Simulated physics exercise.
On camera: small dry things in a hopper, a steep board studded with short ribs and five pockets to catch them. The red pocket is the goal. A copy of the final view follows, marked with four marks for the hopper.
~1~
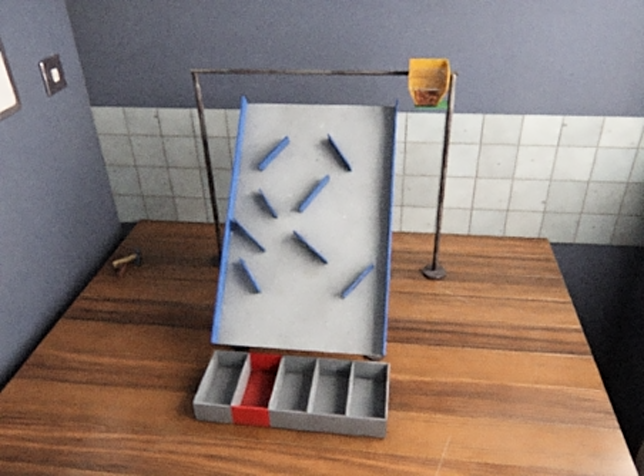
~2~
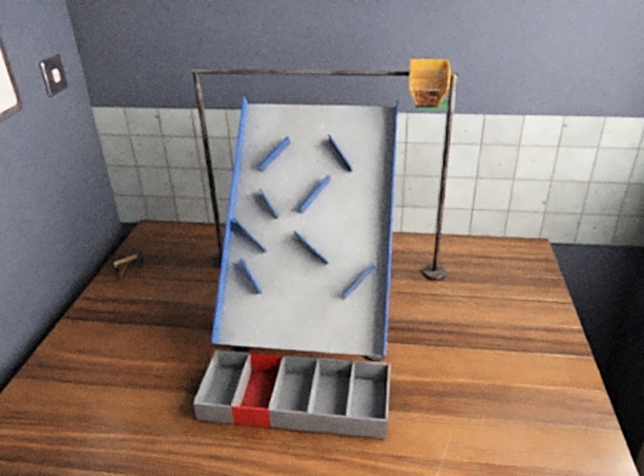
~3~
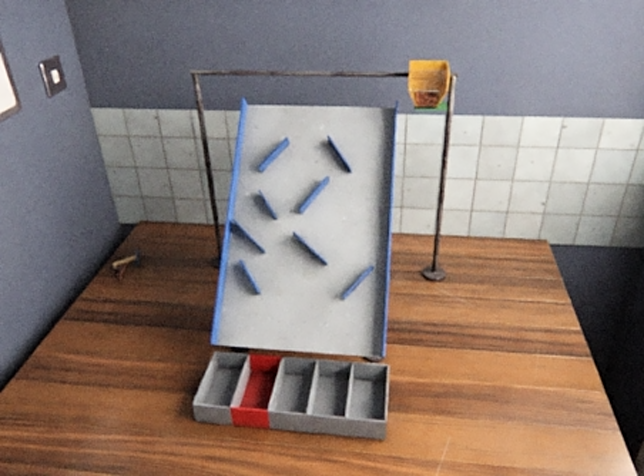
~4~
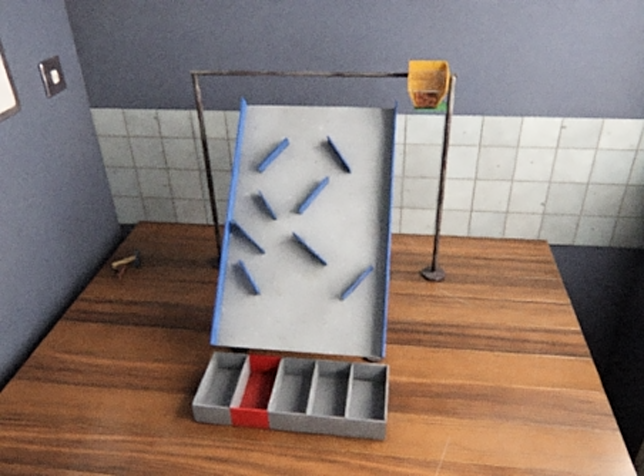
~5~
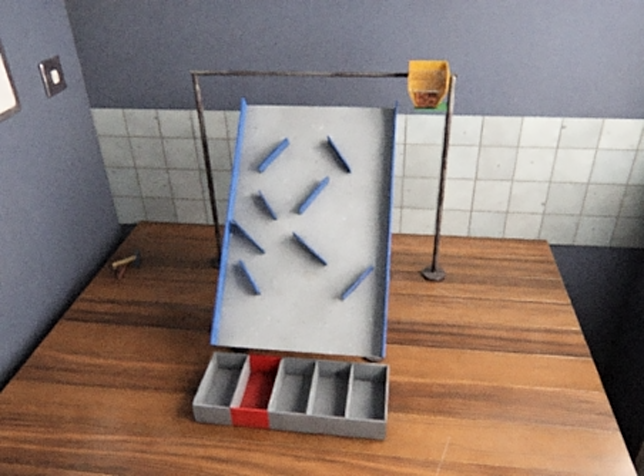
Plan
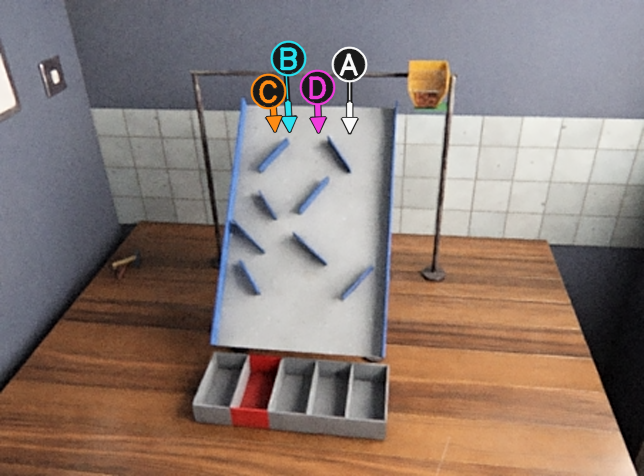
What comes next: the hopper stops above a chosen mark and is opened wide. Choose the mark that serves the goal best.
Mark D.
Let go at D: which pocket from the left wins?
The second from the left.
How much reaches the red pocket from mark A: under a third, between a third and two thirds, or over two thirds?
Mark A gives under a third.
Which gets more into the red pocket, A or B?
B.
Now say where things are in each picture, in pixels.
In the first frame, hopper at (427, 97), clay pellets, door shut.
In the second frame, ribs (260, 166) to (288, 136), (329, 134) to (351, 167), (260, 189) to (275, 214).
In the third frame, ribs (299, 210) to (328, 176), (232, 219) to (262, 250), (293, 232) to (326, 262).
In the fourth frame, ribs (239, 260) to (258, 292), (343, 297) to (372, 266).
In the fifth frame, red pocket at (250, 417), number 2 of 5 from the left.
On the marked copy, mark A meets the board at (349, 127); mark B meets the board at (289, 126); mark C meets the board at (274, 126); mark D meets the board at (318, 127).
With A, a stray few in the red pocket, nearly all in other pockets.
With B, about a third in the red pocket, about half in other pockets, a small part held on the board.
With C, a small part in the red pocket, most in other pockets, a small part held on the board.
With D, most in the red pocket, about a quarter in other pockets.
